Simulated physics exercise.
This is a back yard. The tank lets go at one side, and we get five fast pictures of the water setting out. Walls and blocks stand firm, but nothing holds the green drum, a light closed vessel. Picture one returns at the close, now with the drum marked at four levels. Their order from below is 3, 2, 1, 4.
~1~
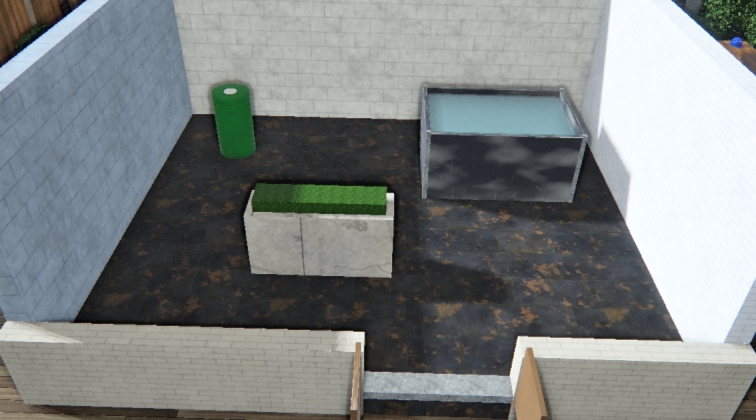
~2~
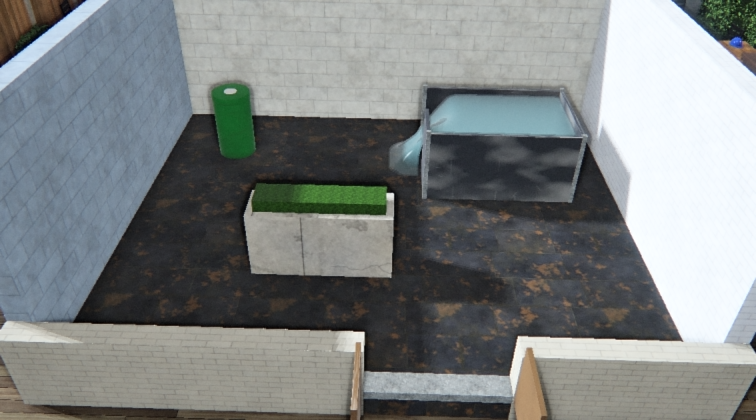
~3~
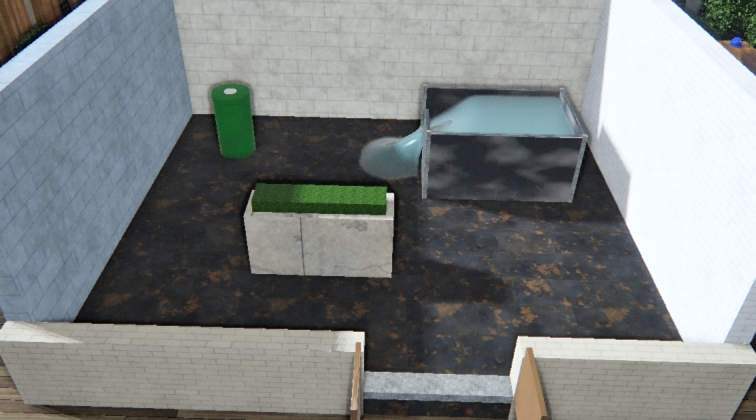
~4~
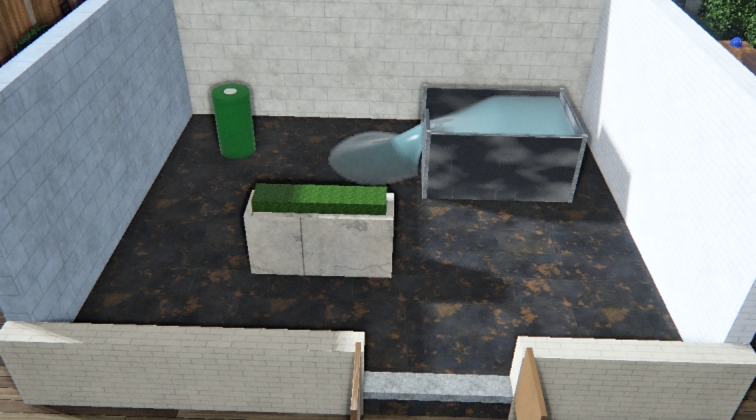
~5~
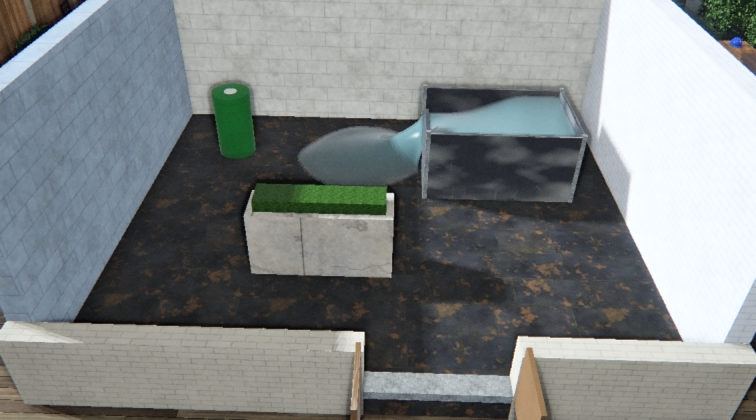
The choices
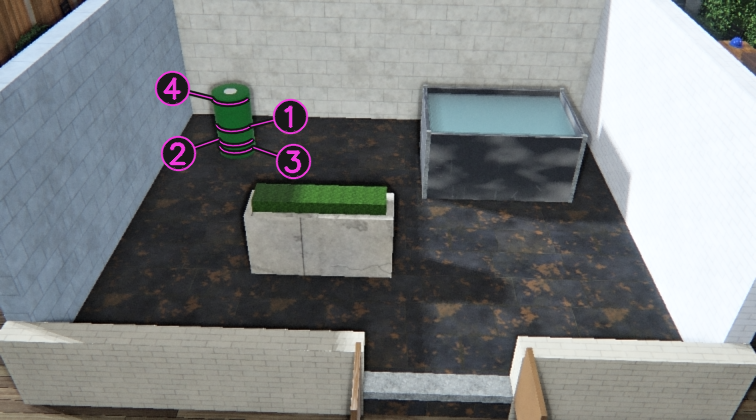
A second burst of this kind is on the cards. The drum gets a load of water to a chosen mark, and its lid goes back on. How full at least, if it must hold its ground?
Use line 1.
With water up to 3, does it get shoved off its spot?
Yes, it does.
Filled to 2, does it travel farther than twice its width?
No, it does not.
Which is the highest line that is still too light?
That would be 2.
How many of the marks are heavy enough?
Two of the four.
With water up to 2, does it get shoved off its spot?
Yes, that goes wrong.
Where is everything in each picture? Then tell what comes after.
In the first picture, lid of the green drum at (230, 92); tank full, its middle at (499, 116); open gate at (441, 338).
In the second picture, water covers 1 % of the ground, mostly out of sight from here.
In the third picture, water covers 3 % of the ground, mostly out of sight from here.
In the fourth picture, water covers 5 % of the ground, mostly out of sight from here.
In the fifth picture, lid of the green drum at (230, 92); 8 % of the ground wet, in view closest to the drum at (348, 129).
On the marked copy, 1 at (230, 131); 2 at (232, 145); 3 at (234, 153); 4 at (227, 104); from the bottom up 3, 2, 1, 4.
If 1 is chosen, it does not move.
If 2 is chosen, it is pushed about its own width away.
If 3 is chosen, it is pushed about 5 times its own width away.
If 4 is chosen, it does not move.
